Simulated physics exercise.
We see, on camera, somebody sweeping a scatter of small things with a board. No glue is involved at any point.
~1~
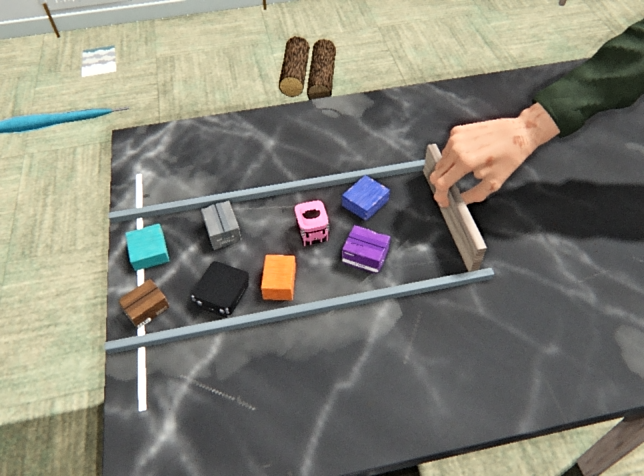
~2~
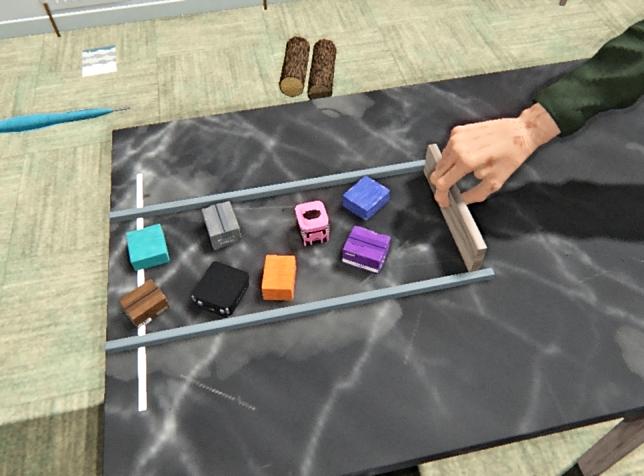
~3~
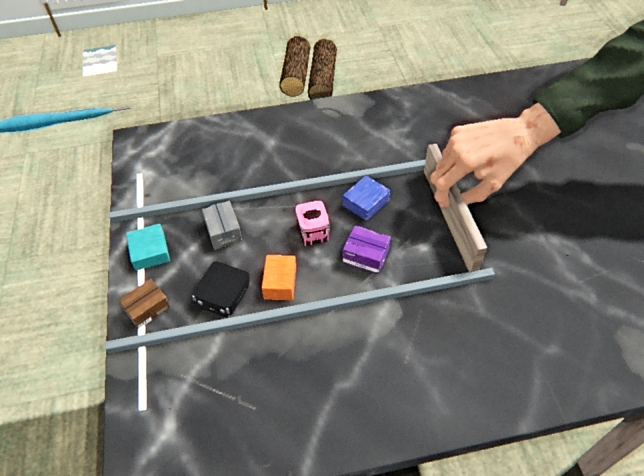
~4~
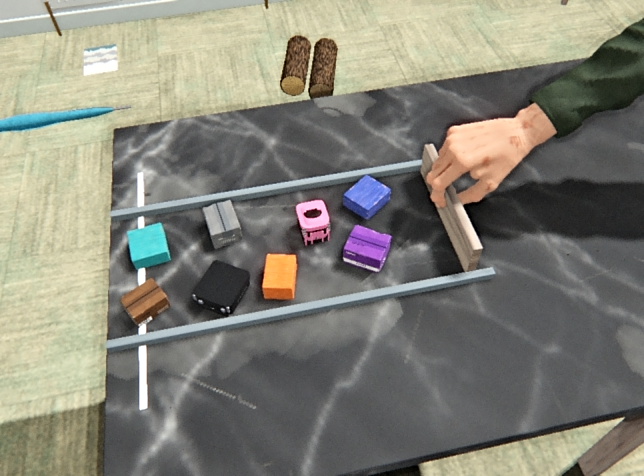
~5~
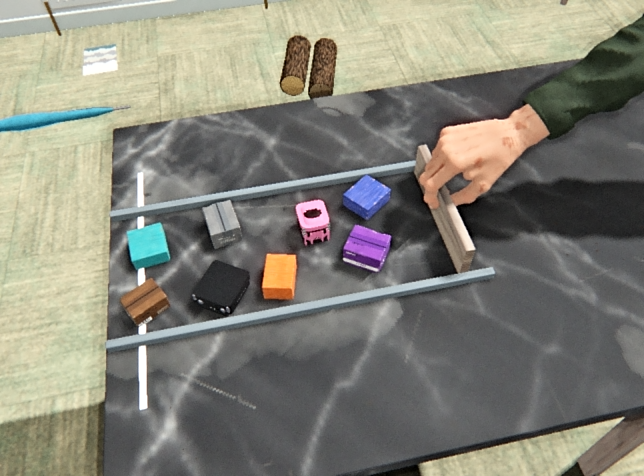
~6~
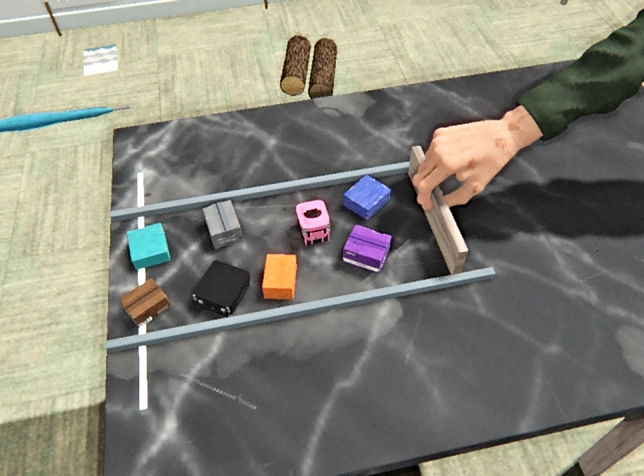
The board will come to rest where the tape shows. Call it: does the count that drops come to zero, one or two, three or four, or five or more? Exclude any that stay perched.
It comes to five or more.
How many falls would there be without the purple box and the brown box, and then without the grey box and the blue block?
3 in the first case, 4 in the second.
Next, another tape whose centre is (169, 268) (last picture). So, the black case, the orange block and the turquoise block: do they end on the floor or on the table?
Here the black case ends up off; the orange block is not lost; last, the turquoise block ends up off.
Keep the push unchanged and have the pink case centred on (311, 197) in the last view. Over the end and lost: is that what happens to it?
Here the pink case winds up off.
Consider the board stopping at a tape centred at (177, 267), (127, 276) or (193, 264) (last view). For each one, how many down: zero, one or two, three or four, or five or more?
One after another: Three or four, five or more, one to two.
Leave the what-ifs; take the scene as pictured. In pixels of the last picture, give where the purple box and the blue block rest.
The purple box finishes at (119, 303); the blue block finishes at (120, 229).
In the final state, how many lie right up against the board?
Contact count: 3.
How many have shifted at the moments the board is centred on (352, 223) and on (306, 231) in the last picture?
Counts: 3 and 5.
Soon after, none off yet; brown box at rest near (145, 303); turquoise block at rest near (149, 246); black case at rest near (223, 289).
Then, none off yet; brown box moving near (139, 304); turquoise block at rest near (149, 246); black case moved about its own width near (184, 299).
Further on, one off so far; brown box on the floor near (156, 471); turquoise block moved about its own width near (104, 263); black case moved well along near (96, 316).
At rest, the number that fall off is five or more; fallen, orange block, grey box, black case, turquoise block and brown box.
